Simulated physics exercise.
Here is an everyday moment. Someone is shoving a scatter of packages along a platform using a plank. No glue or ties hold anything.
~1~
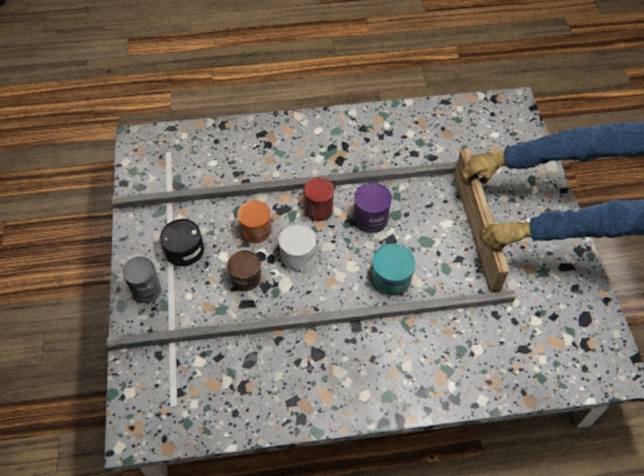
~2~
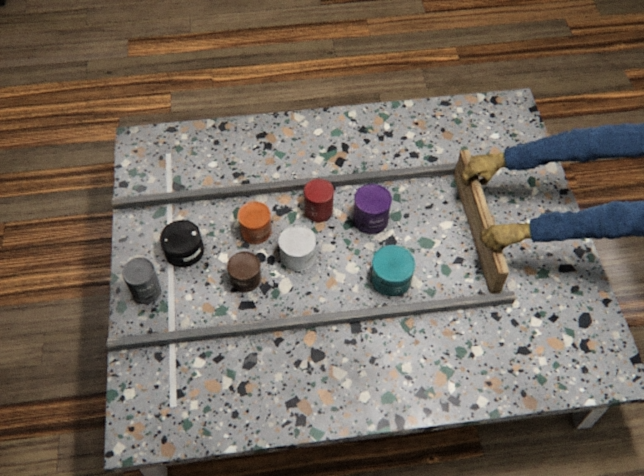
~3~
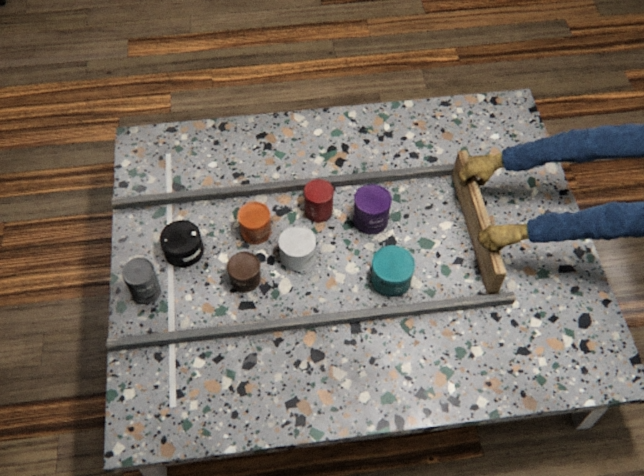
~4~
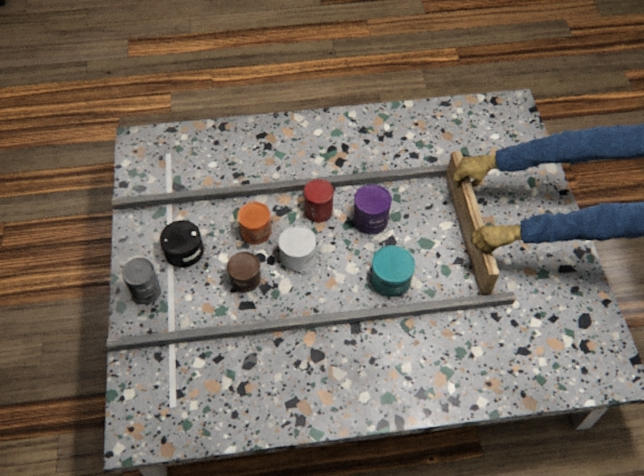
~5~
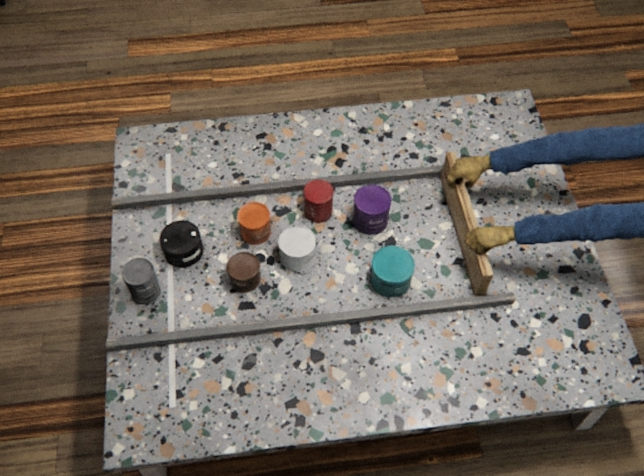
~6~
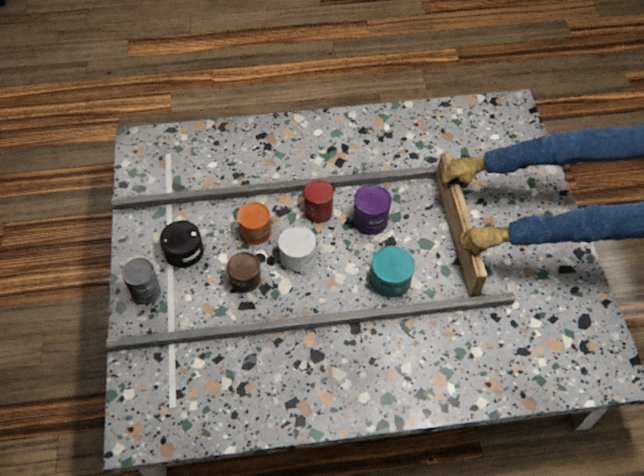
To begin with, two gloved hands hold a wooden plank at the right of a speckled tabletop, with colourful lidded containers scattered between two grey rails. The hands then push the plank a short way left along the rails, while the containers stay where they are, untouched.
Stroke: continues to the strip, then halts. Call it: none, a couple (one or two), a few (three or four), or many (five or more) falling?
Call: A couple.
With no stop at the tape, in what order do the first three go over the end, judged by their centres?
First comes the black canister, followed by the grey pail, and then the orange pail.
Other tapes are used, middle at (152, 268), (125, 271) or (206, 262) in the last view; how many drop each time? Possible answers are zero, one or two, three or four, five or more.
Going one by one, the answers are three or four, five or more and no fall at all.
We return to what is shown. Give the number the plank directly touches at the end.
Well, it touches 4.
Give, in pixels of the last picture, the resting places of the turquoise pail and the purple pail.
Okay, so first (147, 303), and next (149, 234).
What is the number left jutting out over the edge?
That adds up to 2.
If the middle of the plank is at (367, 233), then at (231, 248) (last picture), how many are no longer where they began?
I count 3 first and 7 after.
Soon after, none off yet; grey pail at rest near (142, 282); black canister at rest near (182, 244); brown pail at rest near (244, 273).
Then, none off yet; grey pail at rest near (142, 282); black canister moved about its own width near (139, 255); brown pail moved well along near (177, 279).
By the end, the number that fall off is one or two; fallen, black canister and grey pail.
